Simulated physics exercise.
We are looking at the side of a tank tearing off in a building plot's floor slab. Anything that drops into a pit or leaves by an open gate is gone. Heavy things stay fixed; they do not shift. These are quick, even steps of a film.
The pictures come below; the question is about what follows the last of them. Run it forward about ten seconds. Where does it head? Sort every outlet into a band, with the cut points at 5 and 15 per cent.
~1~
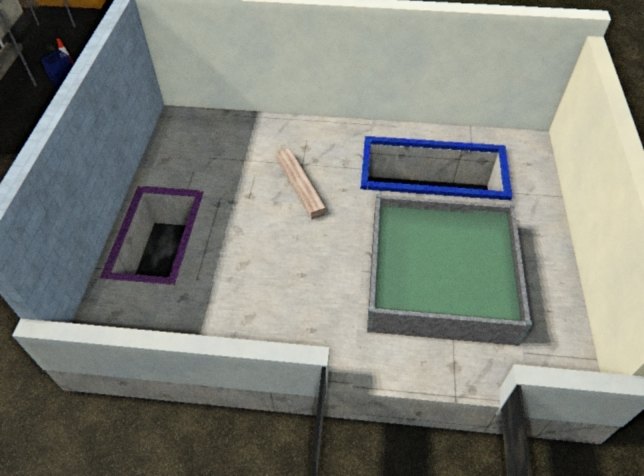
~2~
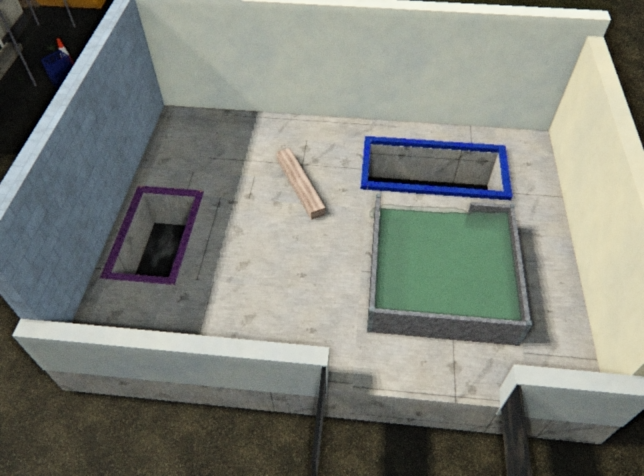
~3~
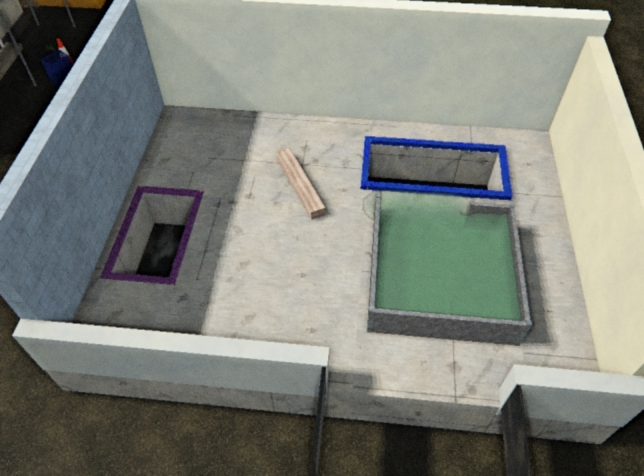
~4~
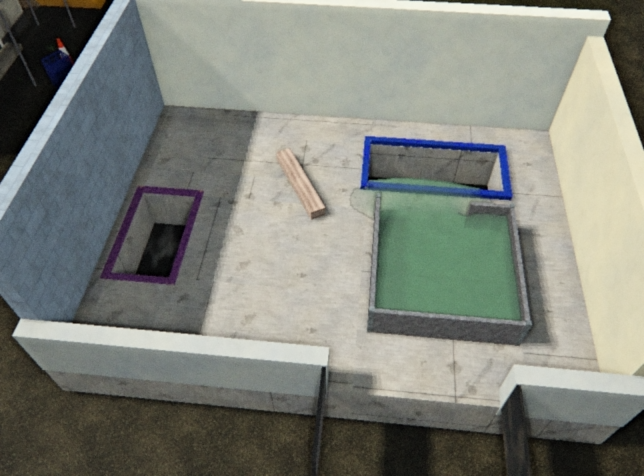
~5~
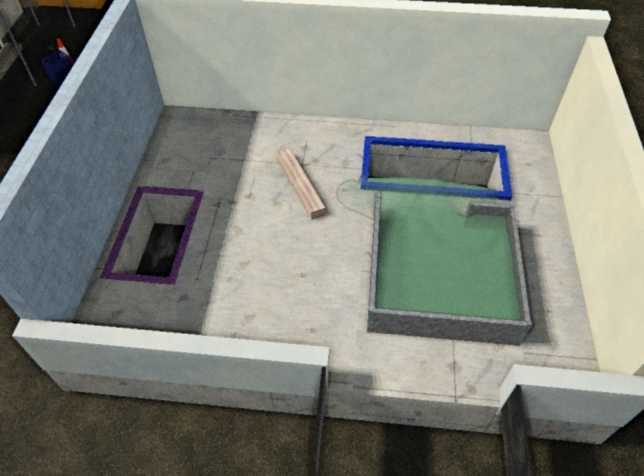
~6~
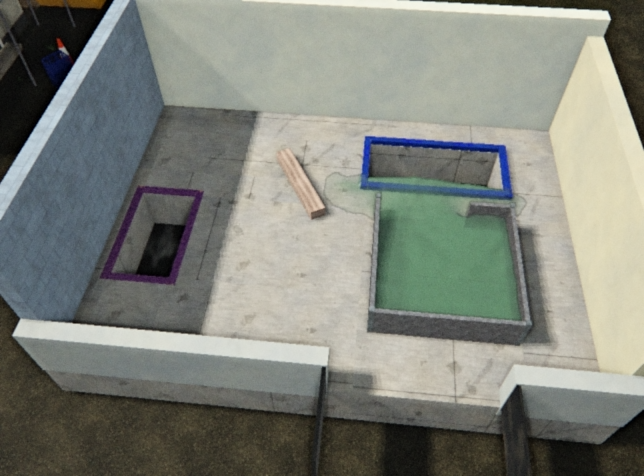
Final shares: The gate under 5 %; the blue pit over 15 %; the purple pit under 5 %.
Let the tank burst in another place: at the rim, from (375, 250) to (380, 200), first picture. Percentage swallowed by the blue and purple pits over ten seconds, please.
The blue pit gets 0 per cent and the purple pit 45 per cent.
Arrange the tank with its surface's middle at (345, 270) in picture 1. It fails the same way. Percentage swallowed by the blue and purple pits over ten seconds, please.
After ten seconds: Blue pit at 8 percent, purple pit at 25 percent.
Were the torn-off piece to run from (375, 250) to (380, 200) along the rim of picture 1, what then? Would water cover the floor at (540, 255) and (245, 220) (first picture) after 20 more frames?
Respectively: Spared and swamped.
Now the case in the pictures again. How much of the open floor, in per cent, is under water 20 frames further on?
I'd say close to 30 per cent.
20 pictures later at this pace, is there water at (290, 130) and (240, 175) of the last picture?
In that order, the first is submerged and the second spared.
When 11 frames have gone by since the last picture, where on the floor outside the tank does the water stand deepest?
Somewhere close to (411, 197).
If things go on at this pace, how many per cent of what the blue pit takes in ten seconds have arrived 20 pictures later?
My estimate: Close to 90 per cent.
A moment on, water covers 10 % of the floor; the gate 0 %, the blue pit 16 %, the purple pit 0 %.
Next, water covers 15 % of the floor; the gate 0 %, the blue pit 27 %, the purple pit 0 %.
Then, water covers 30 % of the floor; the gate 0 %, the blue pit 36 %, the purple pit 0 %.
Later, water covers 50 % of the floor; the gate 0 %, the blue pit 39 %, the purple pit 0 %.
In the end, water covers 65 % of the floor; the gate 2 %, the blue pit 39 %, the purple pit 3 %.
